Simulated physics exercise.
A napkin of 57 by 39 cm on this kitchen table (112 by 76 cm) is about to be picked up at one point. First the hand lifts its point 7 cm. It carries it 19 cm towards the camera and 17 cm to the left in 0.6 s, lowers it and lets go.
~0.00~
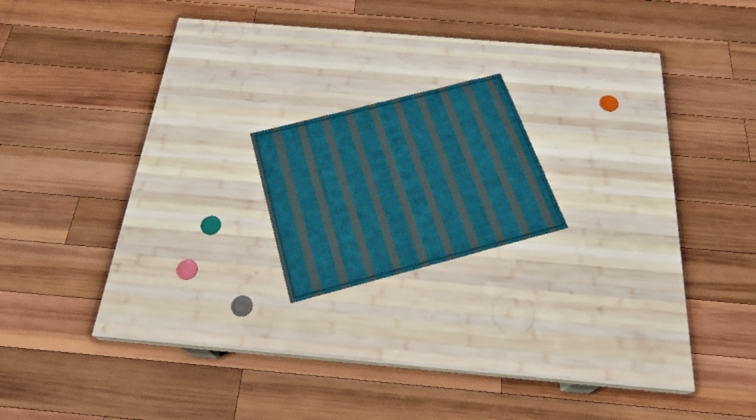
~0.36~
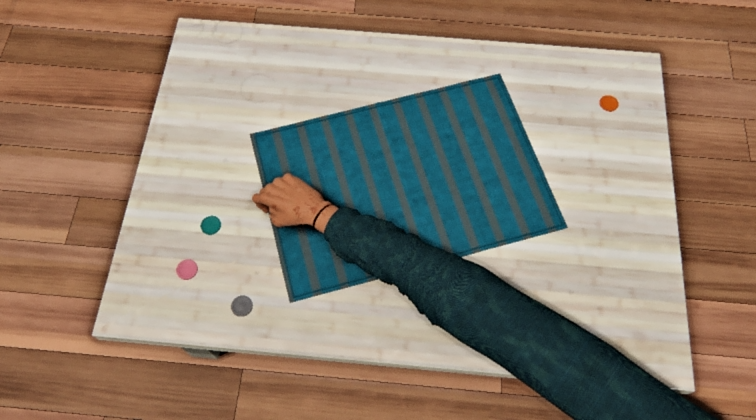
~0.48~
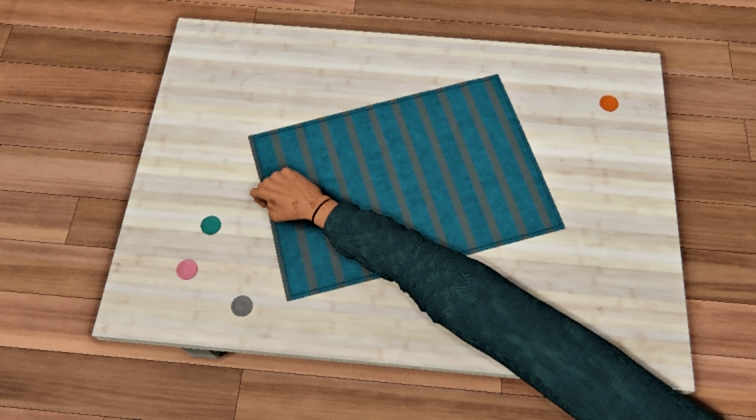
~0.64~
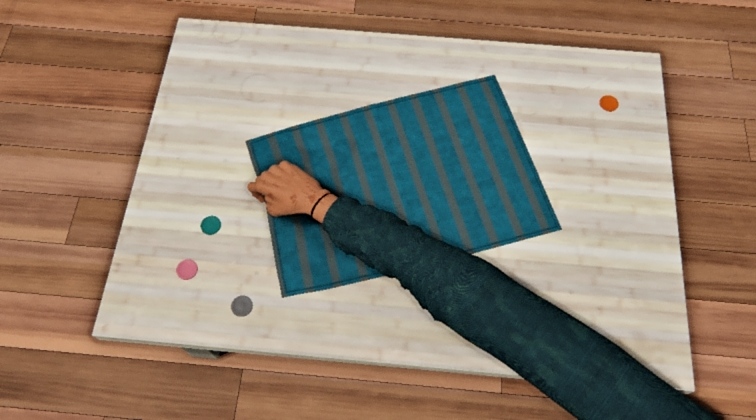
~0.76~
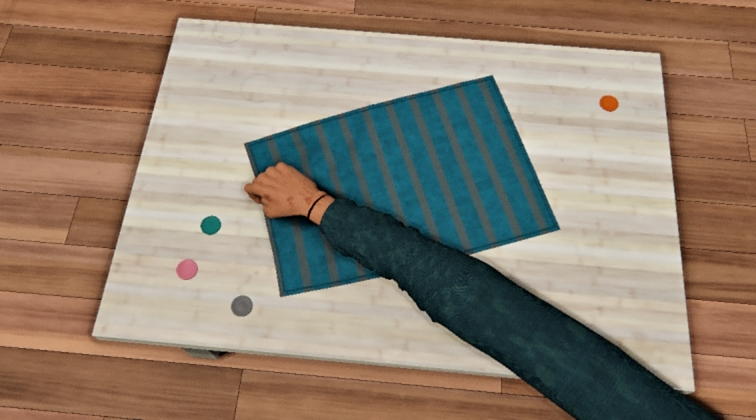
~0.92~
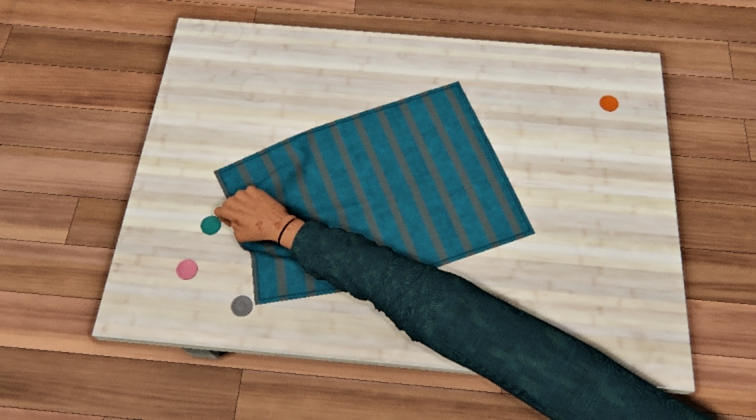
On a pale wooden kitchen table standing on a plank floor, seen from above at a slight tilt, the camera stays still. A teal napkin with grey stripes lies in the middle, with teal, pink and grey discs at lower left and an orange disc at upper right. A dark-sleeved arm grips the napkin's left edge, lifts it slightly, then drags the creasing cloth left and towards the viewer.
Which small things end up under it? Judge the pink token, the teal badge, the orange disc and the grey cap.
The pink token vanishes under it, the teal badge ends under the cloth, the orange disc stays uncovered, the grey cap gets covered.
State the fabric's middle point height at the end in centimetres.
Height: Approx. 0 cm.
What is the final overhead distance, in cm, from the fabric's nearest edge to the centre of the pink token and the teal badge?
The first ends up roughly 8 cm from the closest hem, the second roughly 8 cm.
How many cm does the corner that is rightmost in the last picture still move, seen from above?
Roughly 16 cm.
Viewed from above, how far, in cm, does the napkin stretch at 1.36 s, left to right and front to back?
Outline at given time: Width approx. 68 cm, depth approx. 56 cm.
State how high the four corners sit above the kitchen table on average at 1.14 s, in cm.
Roughly 0 centimetres up.
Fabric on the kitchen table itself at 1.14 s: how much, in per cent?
Contact share: Approx. 80 percent.
After 1.1 s, 80 % of it is down, spanning 68 by 58 cm, above pink token, teal badge, grey cap.
After 1.4 s, 85 % of it is down, spanning 68 by 56 cm, above pink token, teal badge, grey cap.
After 1.6 s, 95 % of it is down, spanning 68 by 57 cm, above pink token, teal badge, grey cap.
After 1.8 s, 95 % of it is down, spanning 68 by 56 cm, above pink token, teal badge, grey cap.
After 2.8 s, 95 % of it is down, spanning 68 by 56 cm, above pink token, teal badge, grey cap.
